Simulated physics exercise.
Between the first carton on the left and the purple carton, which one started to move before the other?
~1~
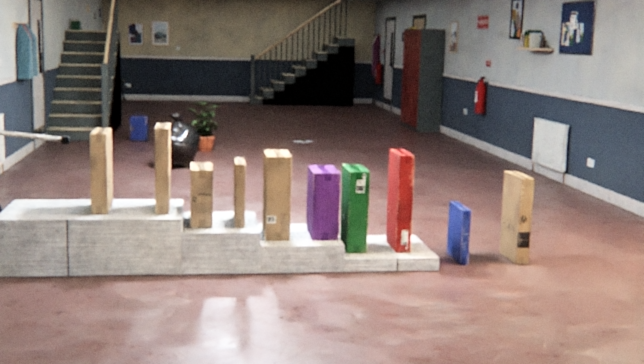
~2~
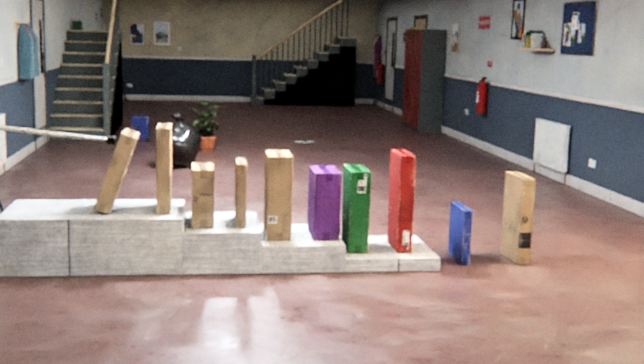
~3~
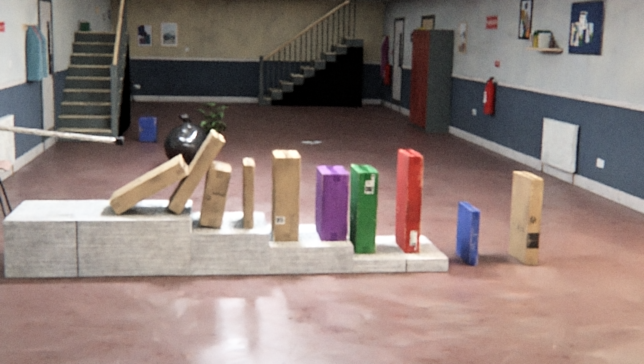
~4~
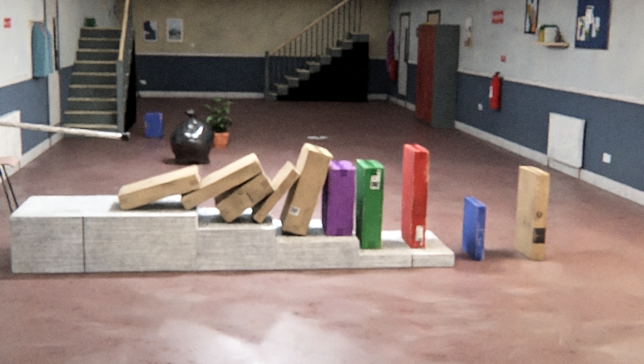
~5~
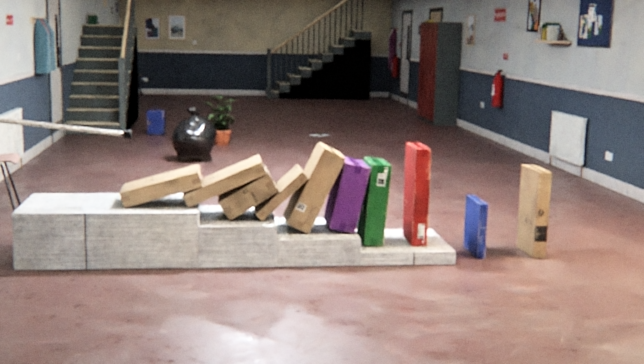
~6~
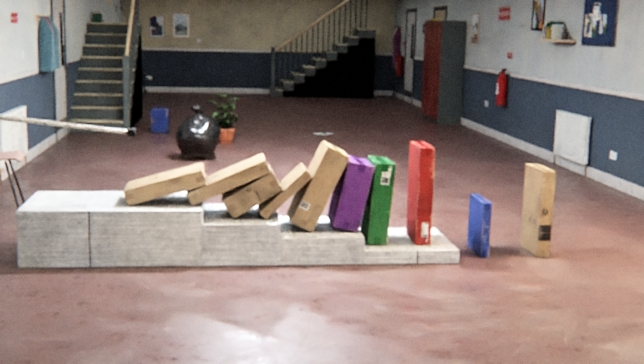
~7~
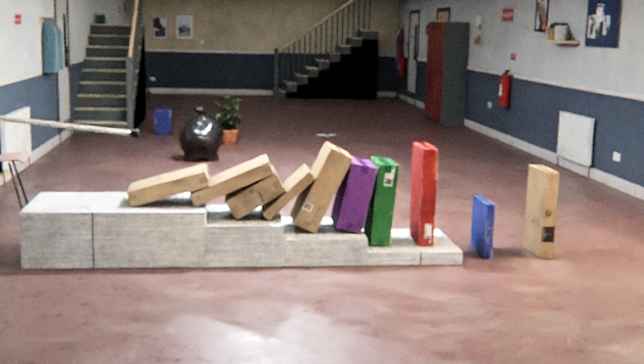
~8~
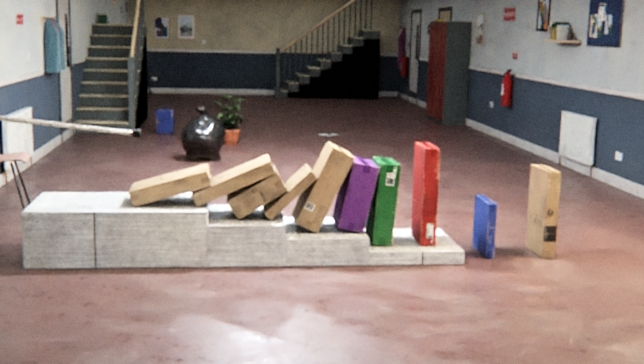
The first carton on the left moved first, tipping as the pole came across. The purple carton only began to lean later, after the wooden-coloured ones had gone over toward it.
